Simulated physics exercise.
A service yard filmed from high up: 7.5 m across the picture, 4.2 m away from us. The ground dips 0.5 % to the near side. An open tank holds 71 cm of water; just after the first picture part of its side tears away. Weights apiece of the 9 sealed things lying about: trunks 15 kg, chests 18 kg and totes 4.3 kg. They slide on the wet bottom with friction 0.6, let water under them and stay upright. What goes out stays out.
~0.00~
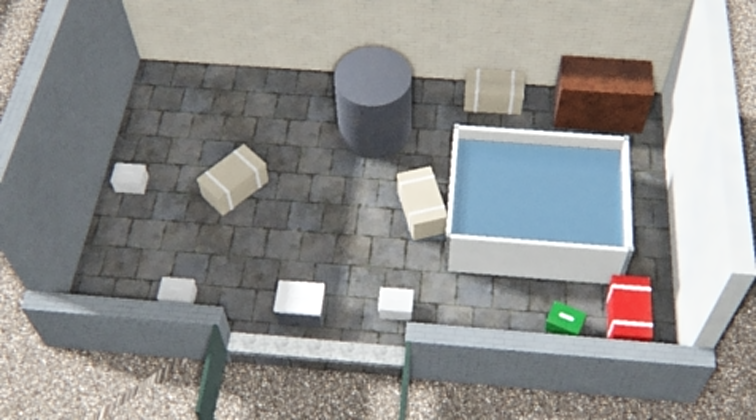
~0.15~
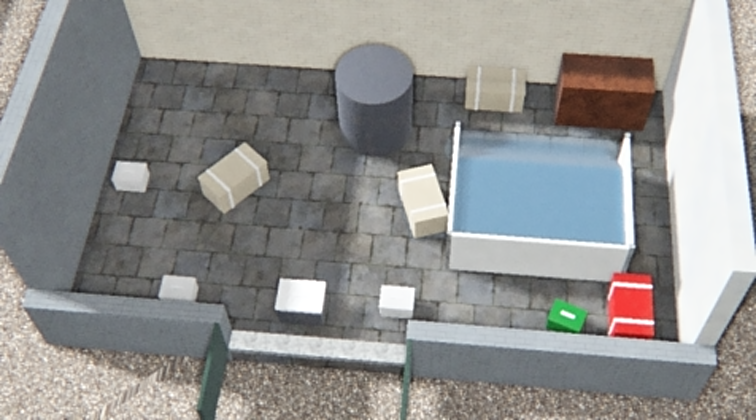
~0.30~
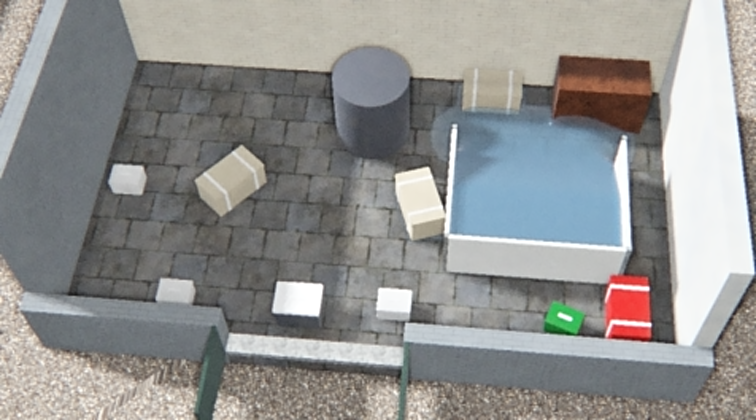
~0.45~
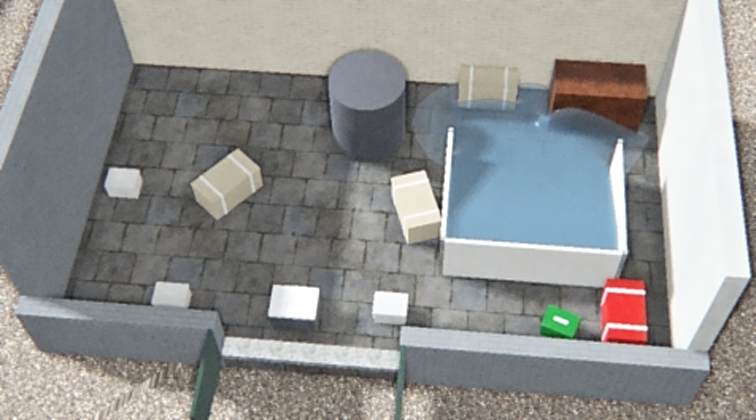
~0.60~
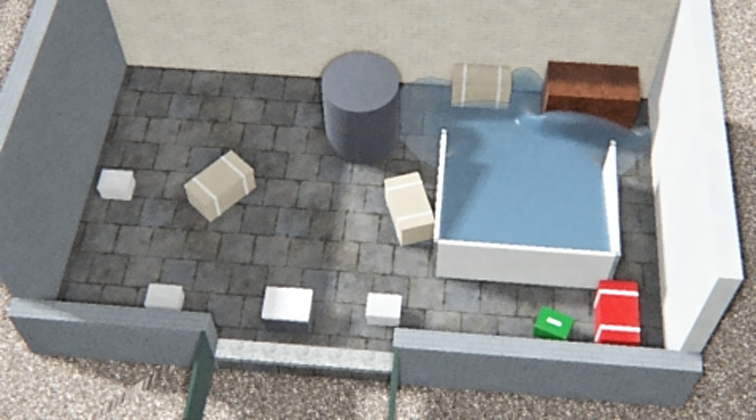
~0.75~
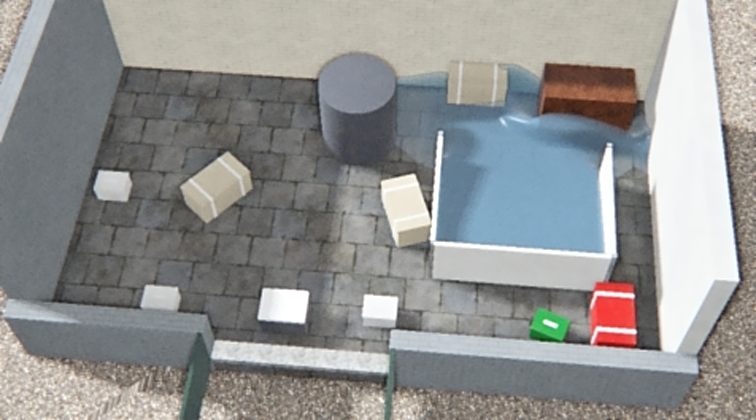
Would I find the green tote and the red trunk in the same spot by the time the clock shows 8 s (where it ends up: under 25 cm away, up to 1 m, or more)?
The green tote travels far; the red trunk ends far away.
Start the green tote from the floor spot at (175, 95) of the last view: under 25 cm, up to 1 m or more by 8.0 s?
It travels far.
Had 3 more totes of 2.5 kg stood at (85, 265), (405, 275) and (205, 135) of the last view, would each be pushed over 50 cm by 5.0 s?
In turn: Over, over, past it.
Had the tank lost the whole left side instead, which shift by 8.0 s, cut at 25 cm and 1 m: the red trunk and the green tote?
In that case the red trunk barely shifts, the green tote holds its place.
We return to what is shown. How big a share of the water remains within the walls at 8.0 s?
About 90 per cent.
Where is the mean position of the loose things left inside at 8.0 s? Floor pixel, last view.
Near (211, 220).
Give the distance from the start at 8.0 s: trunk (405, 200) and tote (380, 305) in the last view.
In that order: Washed out, gone out.
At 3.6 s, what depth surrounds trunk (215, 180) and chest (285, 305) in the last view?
About 2 and 3 cm.
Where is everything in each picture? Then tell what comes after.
The green tote at (567, 317) rests on the ground; the red trunk at (632, 305) rests on the ground; water covers 3.4 m2; 0 of 9 have shifted, in the first picture.
The green tote at (568, 315), on the bottom; the red trunk at (633, 303) rests on the ground; 4.6 m2 under water; 0 of 9 have shifted, in the second picture.
The green tote at (565, 317), on the bottom; the red trunk at (630, 305) rests on the ground; water covers 5.7 m2; 0 of 9 have shifted, in the third picture.
The green tote at (561, 321) rests on the ground; the red trunk at (626, 309), on the bottom; water covers 6.6 m2; 1 of 9 have shifted, in the fourth picture.
The green tote at (554, 322), on the bottom; the red trunk at (619, 310) rests on the ground; water covers 7.2 m2; 1 of 9 have shifted, in the fifth picture.
The green tote at (550, 324), on the bottom; the red trunk at (616, 312) rests on the ground; water covers 7.5 m2; 1 of 9 have shifted, in the sixth picture.
After 1.6 s the green tote is near (550, 324), 0.0 m from its start, aground; the red trunk is near (616, 312), 0.0 m from its start, aground; 0 of 9 are out; 1 afloat.
After 3.6 s the green tote is near (496, 298), 0.7 m from its start, afloat; the red trunk is near (557, 300), 0.7 m from its start, aground; 0 of 9 are out; 1 afloat.
After 5.6 s the green tote is near (316, 294), 2.9 m from its start, afloat; the red trunk is near (420, 288), 2.3 m from its start, afloat; 2 of 9 are out; 5 afloat.
After 8.0 s the green tote is near (223, 208), 4.4 m from its start, afloat; the red trunk has gone out; 5 of 9 are out; 4 afloat.
